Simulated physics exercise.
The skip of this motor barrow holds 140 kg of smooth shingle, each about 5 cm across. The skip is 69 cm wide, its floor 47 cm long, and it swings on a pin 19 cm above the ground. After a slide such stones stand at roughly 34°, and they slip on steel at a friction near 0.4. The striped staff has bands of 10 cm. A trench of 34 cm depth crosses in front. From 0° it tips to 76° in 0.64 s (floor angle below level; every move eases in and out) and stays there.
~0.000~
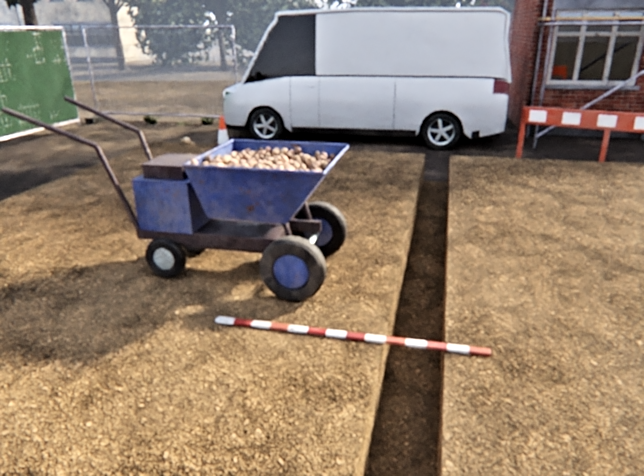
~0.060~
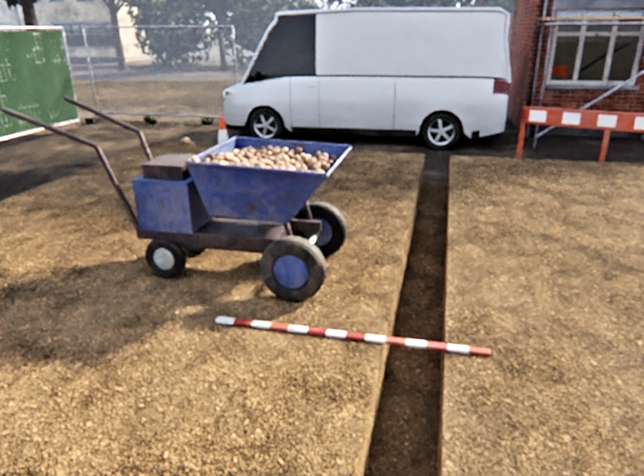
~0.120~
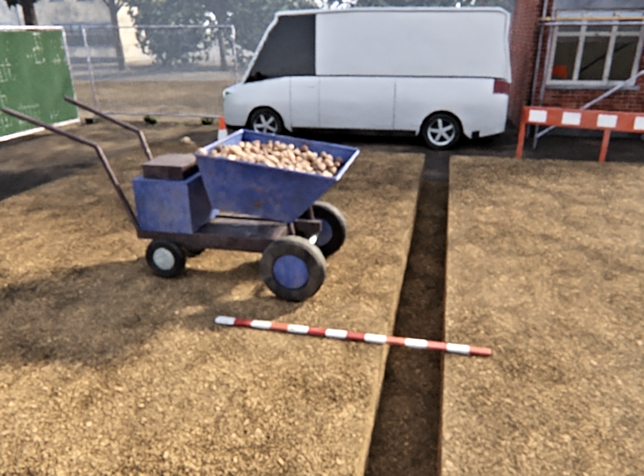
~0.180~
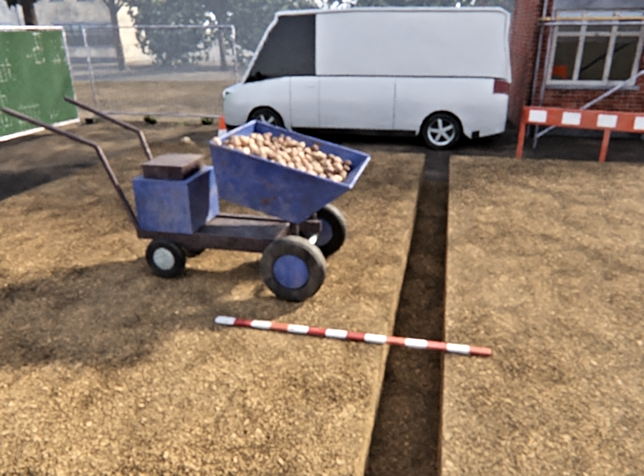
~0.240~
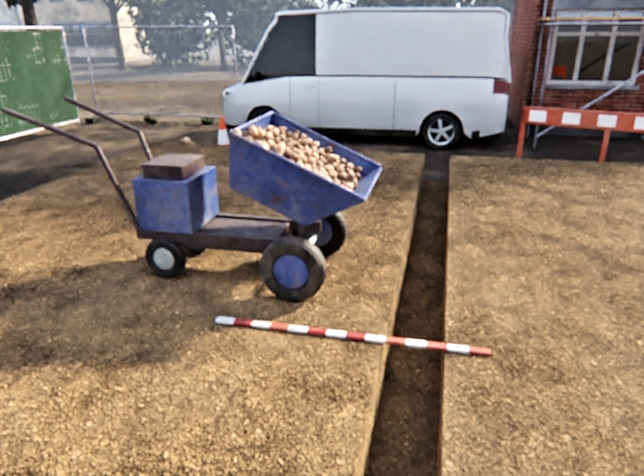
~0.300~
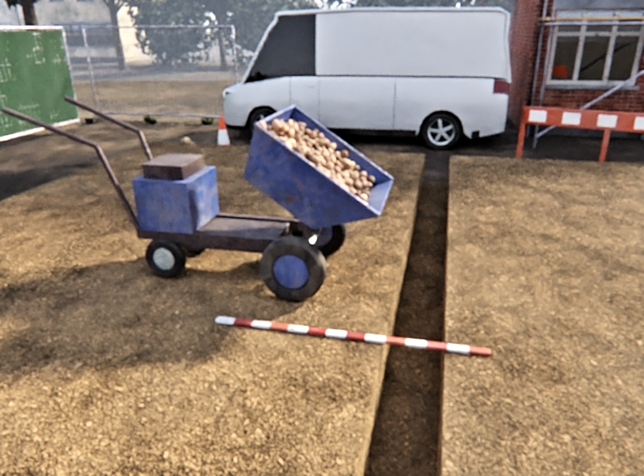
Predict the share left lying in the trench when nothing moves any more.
Some 56 per cent of it.
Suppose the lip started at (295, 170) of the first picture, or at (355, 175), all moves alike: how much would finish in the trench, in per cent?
Near 90 per cent from the first place, 20 from the second.
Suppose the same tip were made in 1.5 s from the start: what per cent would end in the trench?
Then about 80 per cent.
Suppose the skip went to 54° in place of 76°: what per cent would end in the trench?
Then about 35 per cent.
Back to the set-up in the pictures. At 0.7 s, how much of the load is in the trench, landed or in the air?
Some 30 per cent.
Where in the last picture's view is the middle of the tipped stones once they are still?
Near (440, 314).
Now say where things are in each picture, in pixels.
In the first frame, lip at (324, 174), floor tilted 0°, highest stones at (276, 156).
In the second frame, lip at (327, 175), floor tilted 2°, highest stones at (252, 155); the stones move at 0.5 m/s on average.
In the third frame, the skip is at 7°, its lip at (337, 180); the top of the load is at (249, 148); the stones move at 0.9 m/s on average.
In the fourth frame, lip at (350, 188), floor tilted 15°, highest stones at (256, 140); the stones move at 1.3 m/s on average.
In the fifth frame, lip at (365, 200), floor tilted 24°, highest stones at (268, 132); the stones move at 1.5 m/s on average.
In the sixth frame, lip at (379, 216), floor tilted 34°, highest stones at (286, 125); the stones move at 1.6 m/s on average.
After 0.5 s the floor is at 64°; 100 % in the skip; the foremost stones are at (401, 247).
After 0.7 s the floor is at 76°; 51 % in the skip, 30 % in the trench, 19 % past the trench; the foremost stones are at (487, 295).
After 1.1 s the floor is at 76°; 6 % in the skip, 49 % in the trench, 45 % past the trench; the foremost stones are past the picture's edge.
After 3.0 s the floor is at 76°; 0 % in the skip, 56 % in the trench, 44 % past the trench; the foremost stones are past the picture's edge.
